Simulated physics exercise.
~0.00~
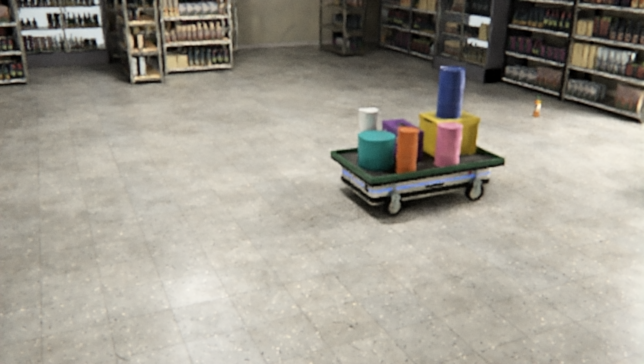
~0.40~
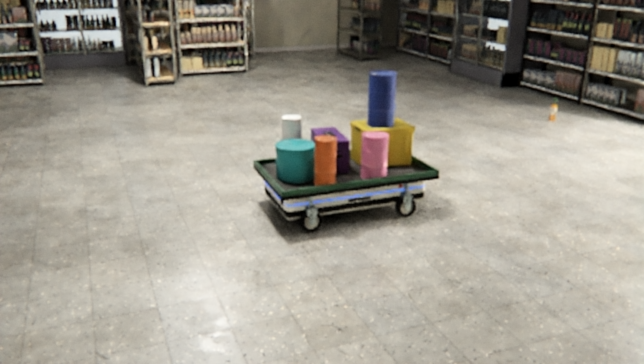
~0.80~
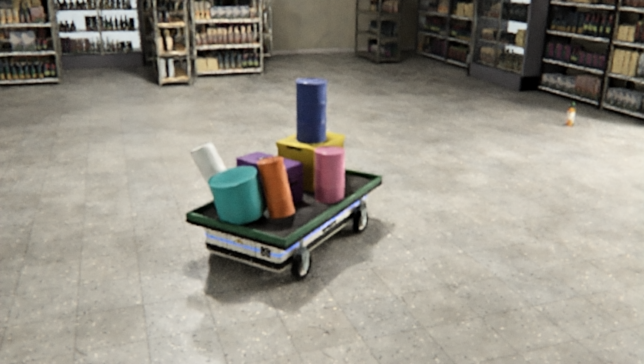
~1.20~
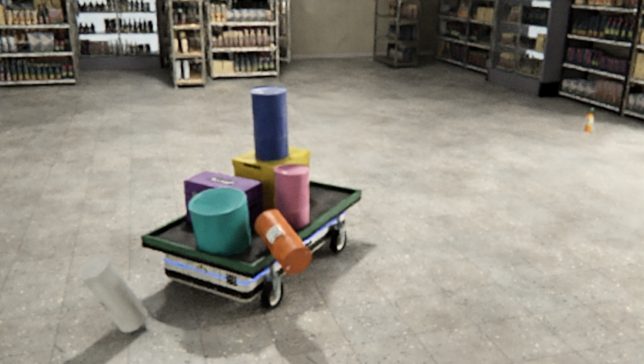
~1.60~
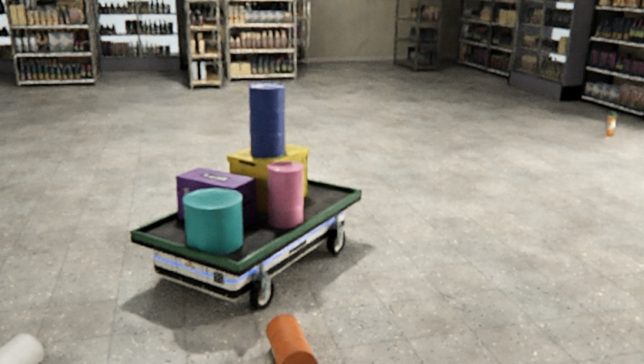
We see a wheeled cart carrying colourful containers across a store floor, turning as it comes closer, when the white canister and then the orange one tip and fall off, ending on the floor while the blue, pink, turquoise, purple and yellow items remain aboard.
